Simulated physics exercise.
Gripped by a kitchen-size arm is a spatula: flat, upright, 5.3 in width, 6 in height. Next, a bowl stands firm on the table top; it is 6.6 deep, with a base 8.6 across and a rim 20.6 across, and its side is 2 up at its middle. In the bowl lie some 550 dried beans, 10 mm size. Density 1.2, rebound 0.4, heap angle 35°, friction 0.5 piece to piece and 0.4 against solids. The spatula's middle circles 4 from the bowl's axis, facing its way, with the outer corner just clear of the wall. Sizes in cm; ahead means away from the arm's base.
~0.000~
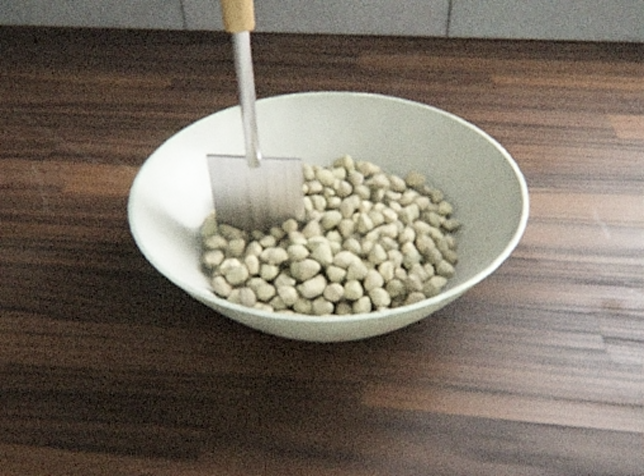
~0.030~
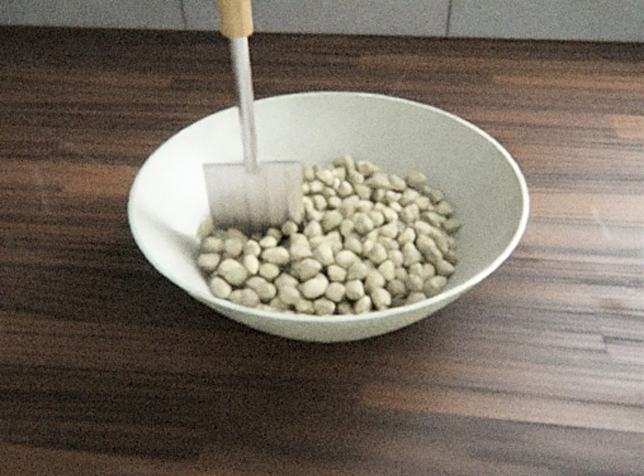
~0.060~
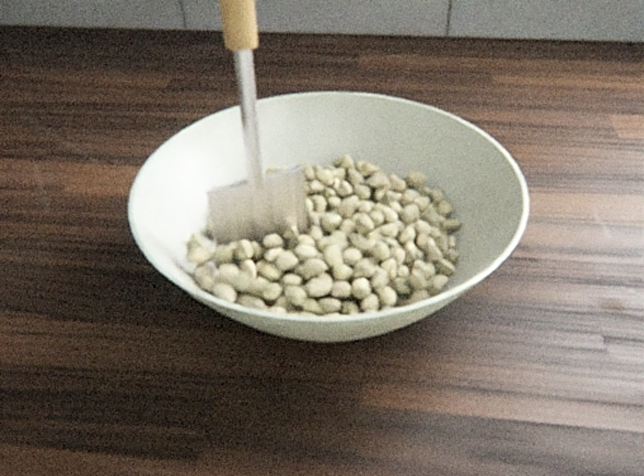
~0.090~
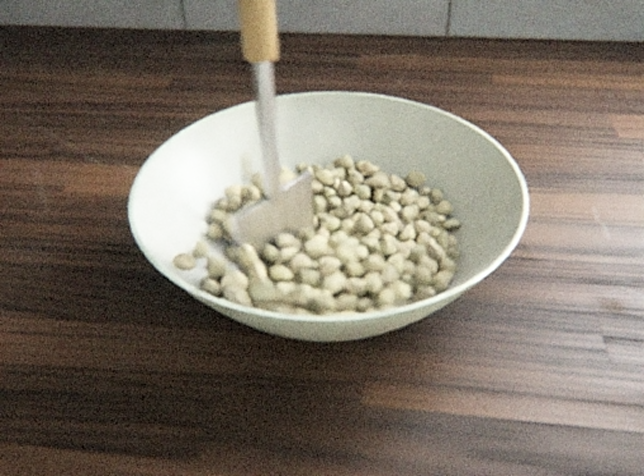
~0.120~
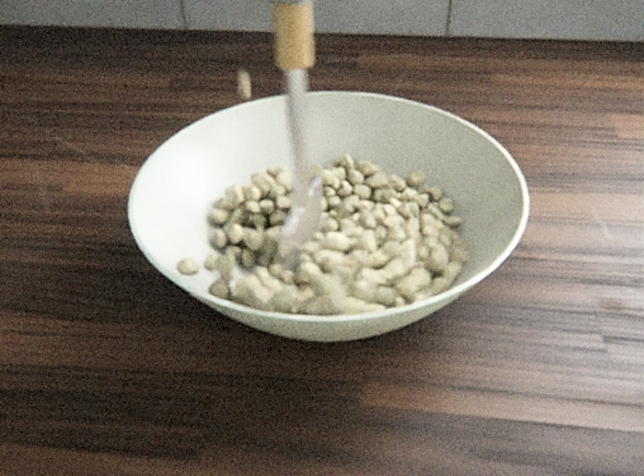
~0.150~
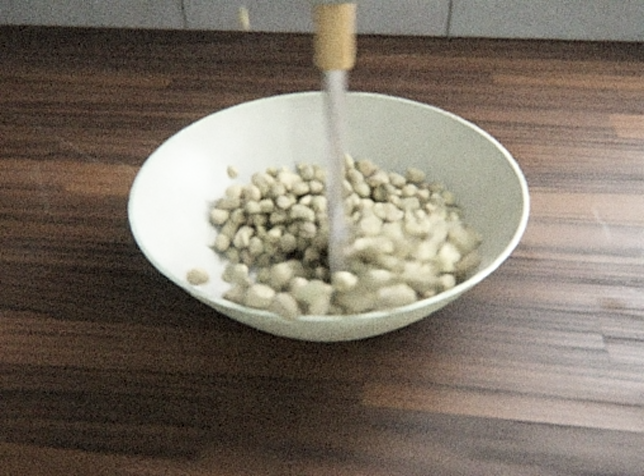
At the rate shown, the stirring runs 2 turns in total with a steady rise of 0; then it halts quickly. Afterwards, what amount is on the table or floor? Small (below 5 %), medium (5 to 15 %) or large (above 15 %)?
It is large.
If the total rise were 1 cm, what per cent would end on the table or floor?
20 per cent, roughly.
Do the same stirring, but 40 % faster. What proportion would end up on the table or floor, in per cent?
It would come to around 55 percent.
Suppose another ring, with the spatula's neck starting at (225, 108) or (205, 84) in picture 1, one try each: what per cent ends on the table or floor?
Near 25 per cent and near 0 per cent, in that order.
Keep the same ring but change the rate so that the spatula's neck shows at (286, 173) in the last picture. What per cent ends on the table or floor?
Around 10 in a hundred.
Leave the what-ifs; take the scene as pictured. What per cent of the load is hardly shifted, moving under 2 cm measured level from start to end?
I'd put it at about 5 in a hundred.
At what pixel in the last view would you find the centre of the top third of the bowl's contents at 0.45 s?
The upper third is centred close to (215, 180).
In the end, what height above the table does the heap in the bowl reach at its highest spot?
About 6.5 centimetres.
By 0.45 s, 343° round, highest piece 9 above the table; 479 in the bowl, 48 on the table or floor, 26 in flight or on the tool.
By 0.76 s, 224° round, highest piece 9 above the table; 433 in the bowl, 104 on the table or floor, 16 in flight or on the tool.
By 1.11 s, 0° round, highest piece 6 above the table; 414 in the bowl, 138 on the table or floor, 1 in flight or on the tool.
By 1.81 s, 0° round, highest piece 6 above the table; 414 in the bowl, 139 on the table or floor.
Final count, 414 in the bowl, 139 on the table or floor. That is 25 % on the table or floor.
